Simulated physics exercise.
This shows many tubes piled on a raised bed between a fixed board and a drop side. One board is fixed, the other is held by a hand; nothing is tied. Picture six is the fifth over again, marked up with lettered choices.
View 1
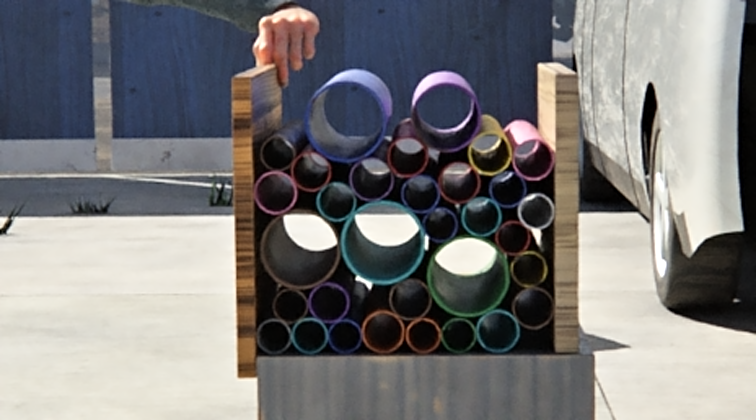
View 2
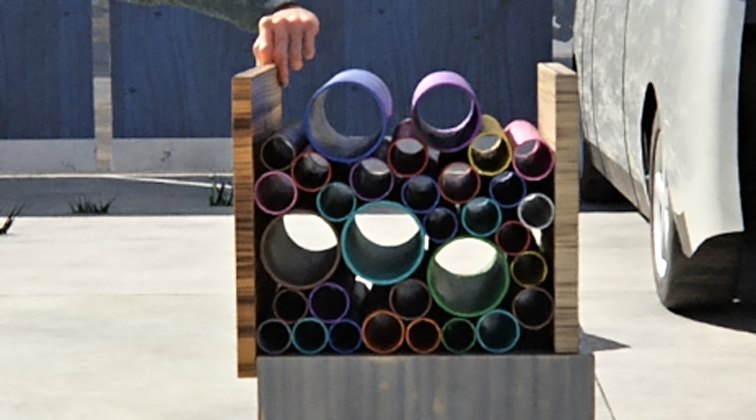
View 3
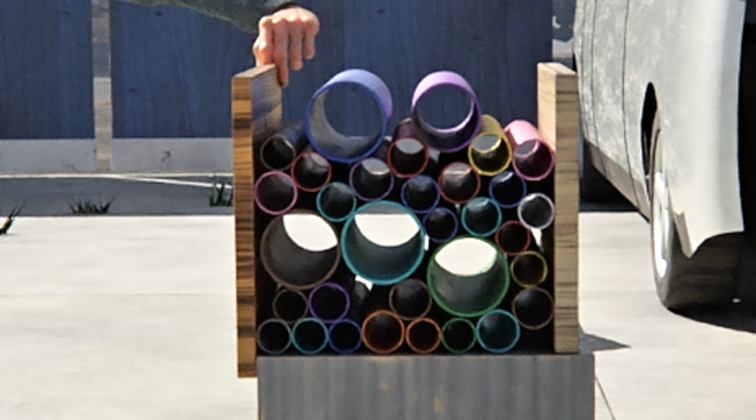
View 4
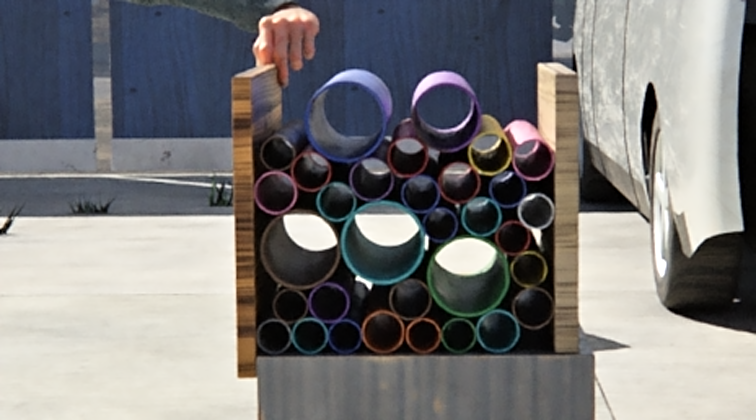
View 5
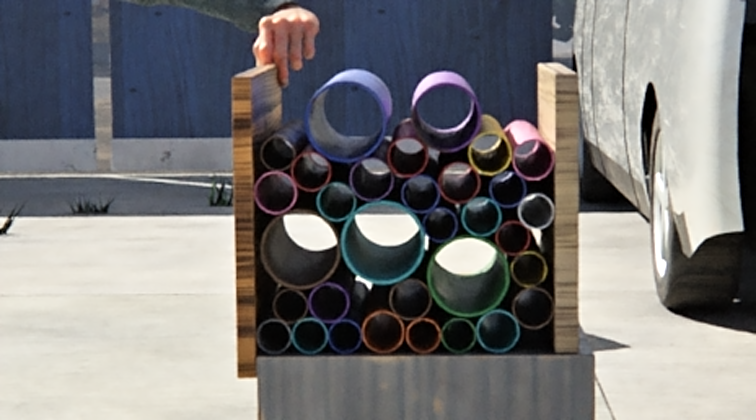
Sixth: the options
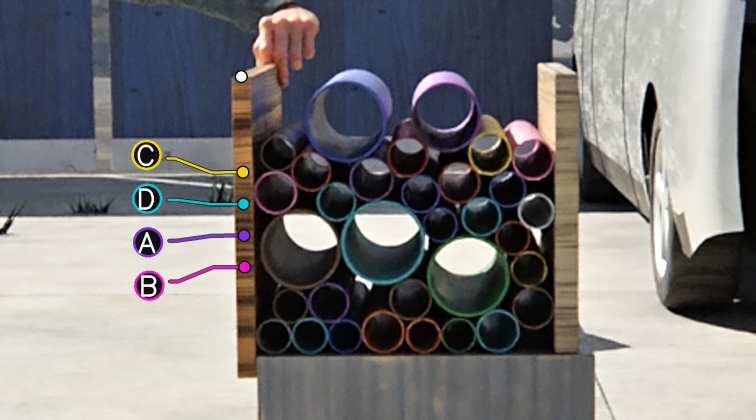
In this clip, colourful tubes of different sizes sit stacked between two upright wooden side boards on a grey base, while a hand rests on top of the left board beside a parked vehicle; nothing visibly moves.
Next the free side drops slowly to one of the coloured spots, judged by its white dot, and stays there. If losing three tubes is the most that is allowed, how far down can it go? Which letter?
Slide it to D.
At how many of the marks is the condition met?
Two of them.
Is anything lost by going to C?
At C: No.
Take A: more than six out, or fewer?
At A, fewer than six.
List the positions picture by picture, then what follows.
A red tube (513, 238); a white tube (537, 212); a red tube (459, 182), in the first picture.
A red tube (459, 182); a pink tube (533, 159), in the second picture.
Side board (261, 208); a grey tube (274, 336), in the third picture.
A green tube (459, 335); a green tube (469, 276), in the fourth picture.
A red tube (513, 238); a white tube (537, 212); a red tube (459, 182), in the fifth picture.
On the marked copy, A at (244, 236); B at (244, 267); C at (243, 173); D at (243, 204); the white dot at (241, 77).
Taking D. A third of the way, top of the board (253, 135).
Two thirds of the way, top of the board (254, 202).
When it is over, top of the board (254, 203), none out over the board.
As for the rest, A four out over the board; B more than three out over the board; C none out over the board.
